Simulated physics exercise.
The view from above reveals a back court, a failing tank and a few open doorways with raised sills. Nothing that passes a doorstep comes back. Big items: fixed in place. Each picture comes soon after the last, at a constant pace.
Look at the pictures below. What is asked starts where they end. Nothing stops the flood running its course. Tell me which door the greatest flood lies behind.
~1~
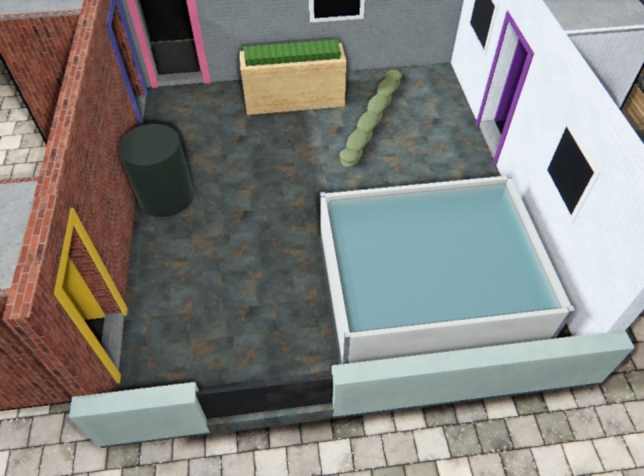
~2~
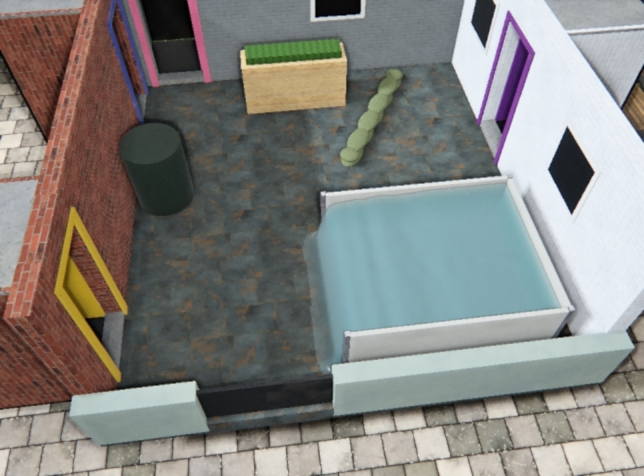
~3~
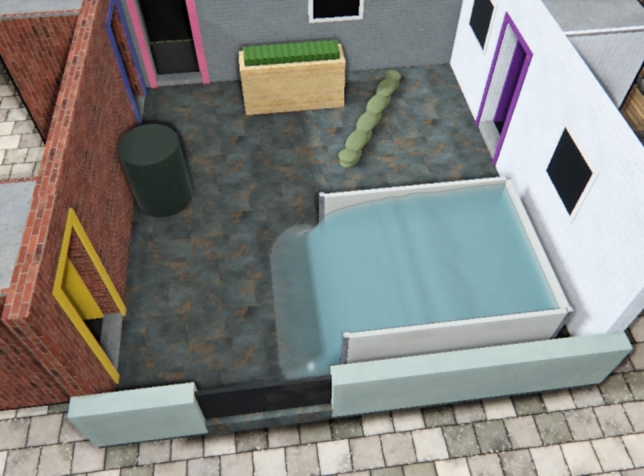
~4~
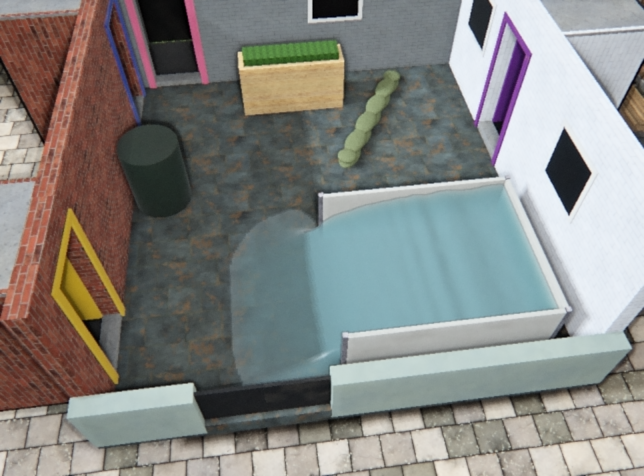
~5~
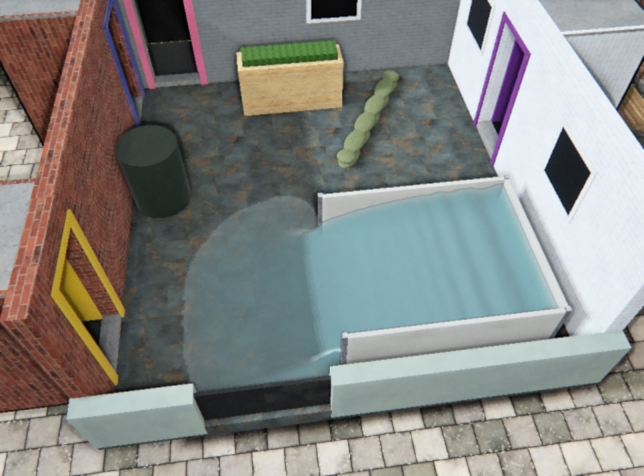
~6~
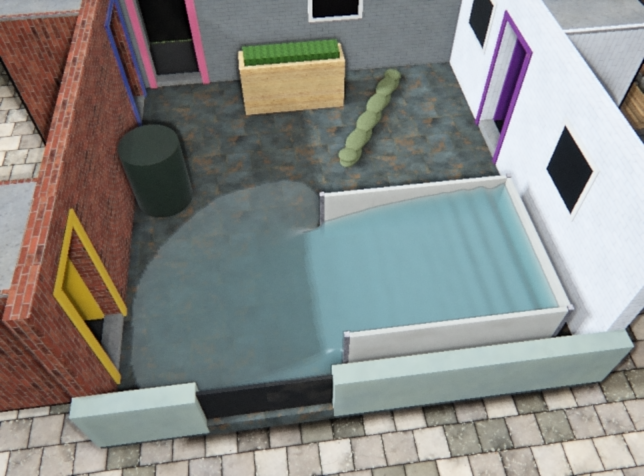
It lies behind the yellow door.
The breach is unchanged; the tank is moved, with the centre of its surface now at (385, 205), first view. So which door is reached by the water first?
The answer is the yellow door.
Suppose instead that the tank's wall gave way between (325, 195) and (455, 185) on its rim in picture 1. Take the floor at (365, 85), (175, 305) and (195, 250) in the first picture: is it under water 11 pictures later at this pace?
The first spot is soaked through, the second is left untouched, the third is left untouched.
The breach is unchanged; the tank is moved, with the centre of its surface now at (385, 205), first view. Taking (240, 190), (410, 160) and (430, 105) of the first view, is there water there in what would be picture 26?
Log, spots in order: Taken by the flood / unwetted / unwetted.
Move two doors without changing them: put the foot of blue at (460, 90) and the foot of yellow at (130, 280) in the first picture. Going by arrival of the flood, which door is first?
I'd pick the yellow one.
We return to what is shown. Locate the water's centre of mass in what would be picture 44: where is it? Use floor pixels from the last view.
Near (300, 237) in the last view.
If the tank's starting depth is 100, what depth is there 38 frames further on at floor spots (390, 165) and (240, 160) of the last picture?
4 and 6 per cent respectively, roughly.
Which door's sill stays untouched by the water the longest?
I'd go with the one in purple.
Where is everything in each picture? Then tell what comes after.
The tank at (436, 252) is whole and still, in the first picture.
The front is at a hidden place, out from the gap at (336, 283), in the second picture.
Water pours out at (334, 287) and has run to a hidden place, in the third picture.
The front is at a hidden place, out from the gap at (334, 289), in the fourth picture.
The front is at a hidden place, out from the gap at (333, 290), in the fifth picture.
Water pours out at (335, 289) and has run to (139, 363), in the sixth picture.
A moment on, water covers 35 % of the floor; purple door not reached, pink door not reached, blue door not reached, yellow door a lot in.
Next, water covers 40 % of the floor; purple door not reached, pink door not reached, blue door wet at the sill, nothing in, yellow door a lot in.
Then, water covers 60 % of the floor; purple door not reached, pink door a trickle in, blue door a trickle in, yellow door a lot in.
Later, water covers 85 % of the floor; purple door wet at the sill, nothing in, pink door some in, blue door some in, yellow door a lot in.
In the end, water covers 95 % of the floor; purple door wet at the sill, nothing in, pink door some in, blue door a lot in, yellow door a lot in; the yellow door has let in the most.
